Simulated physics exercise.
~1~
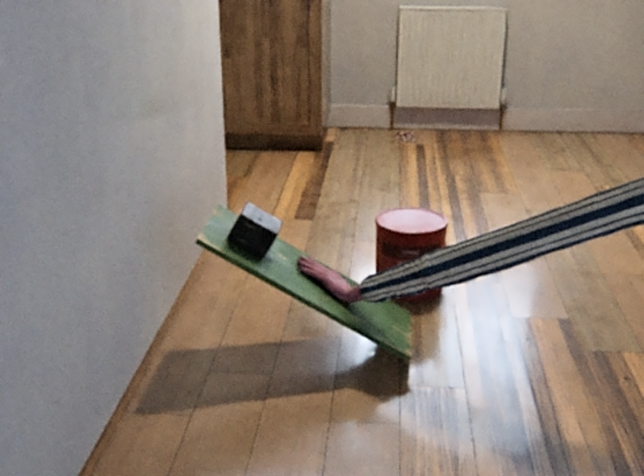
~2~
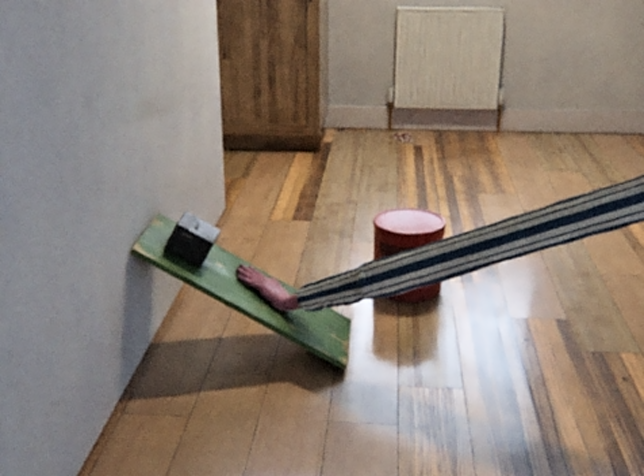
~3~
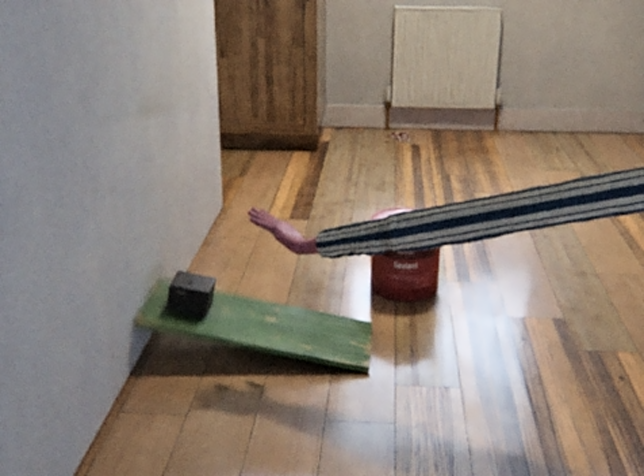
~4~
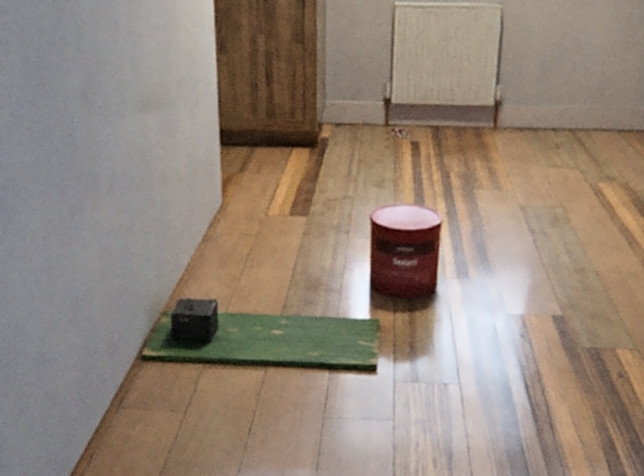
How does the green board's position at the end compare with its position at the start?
At the start the green board was tilted up off the floor under the hand. By the end it lay flat on the floor, lower and a little farther left, with its left end by the wall.
